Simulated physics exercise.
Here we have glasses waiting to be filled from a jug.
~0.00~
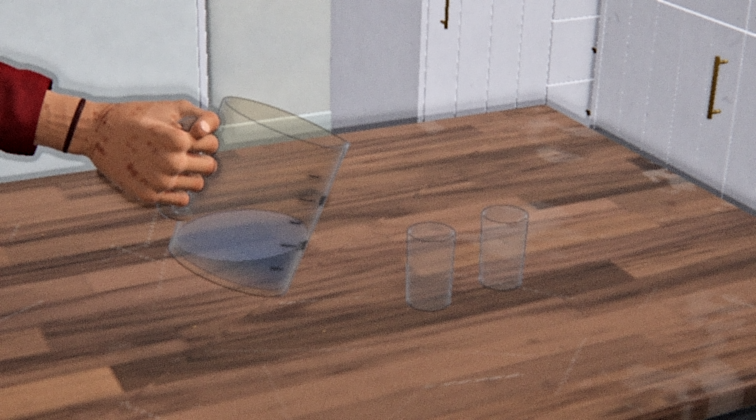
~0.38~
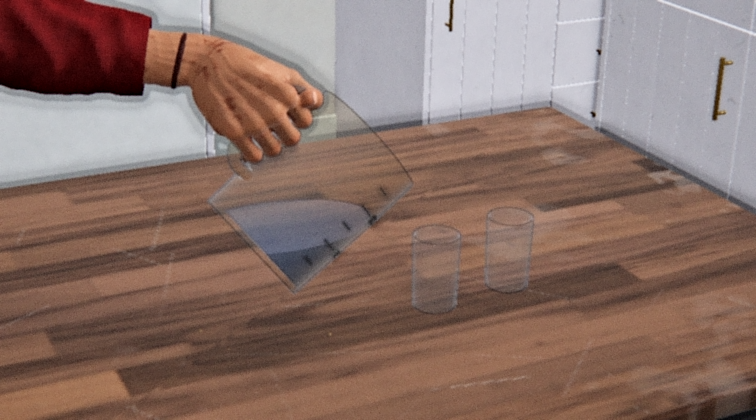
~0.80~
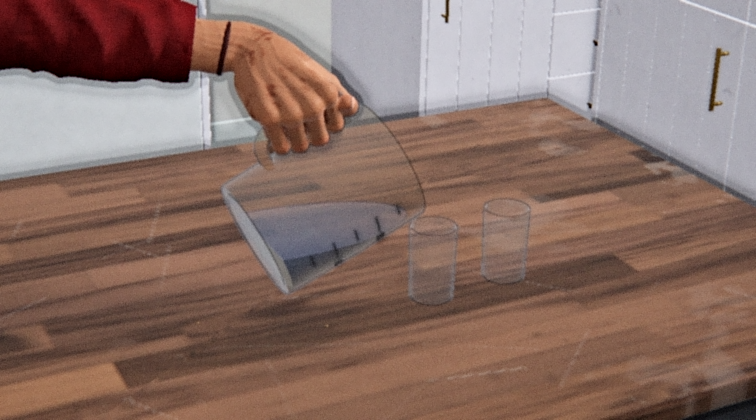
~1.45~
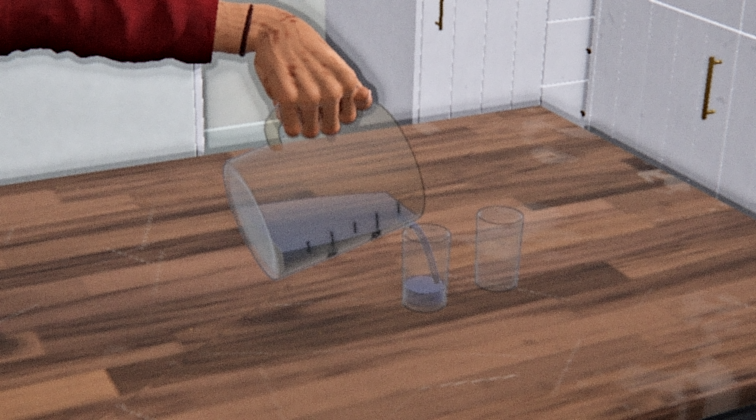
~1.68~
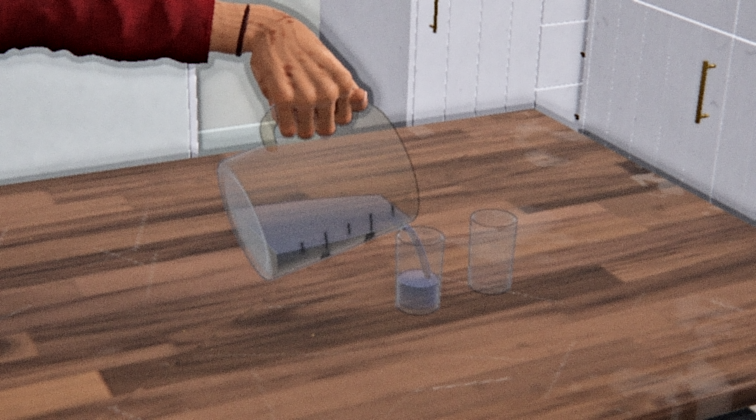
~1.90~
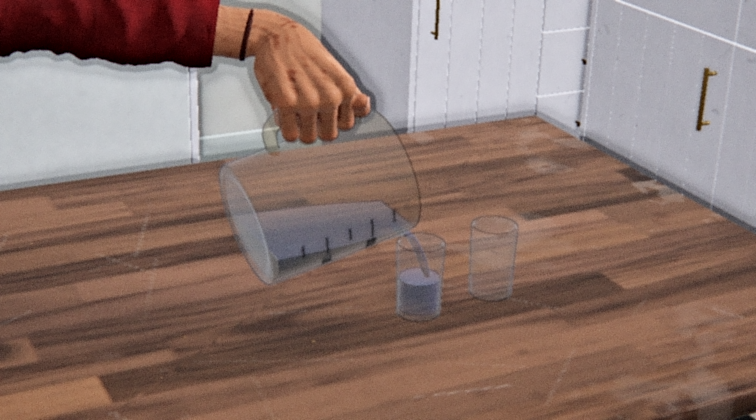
A hand in a red sleeve tilts a clear jug of bluish liquid rightward over a wooden countertop, then pours a thin stream into the nearer of two small glasses, which fills to about half while the other stays empty.
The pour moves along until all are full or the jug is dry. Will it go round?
The dyed water will do.
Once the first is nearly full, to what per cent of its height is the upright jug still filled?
About 15 per cent.
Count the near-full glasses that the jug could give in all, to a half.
It makes near 3.5.
Around 2.4 s, the first is about three quarters full.
Around 6.0 s, the first is done and the jug has about two thirds of its load.
Around 9.6 s, both are full and about a third of the dyed water is over.
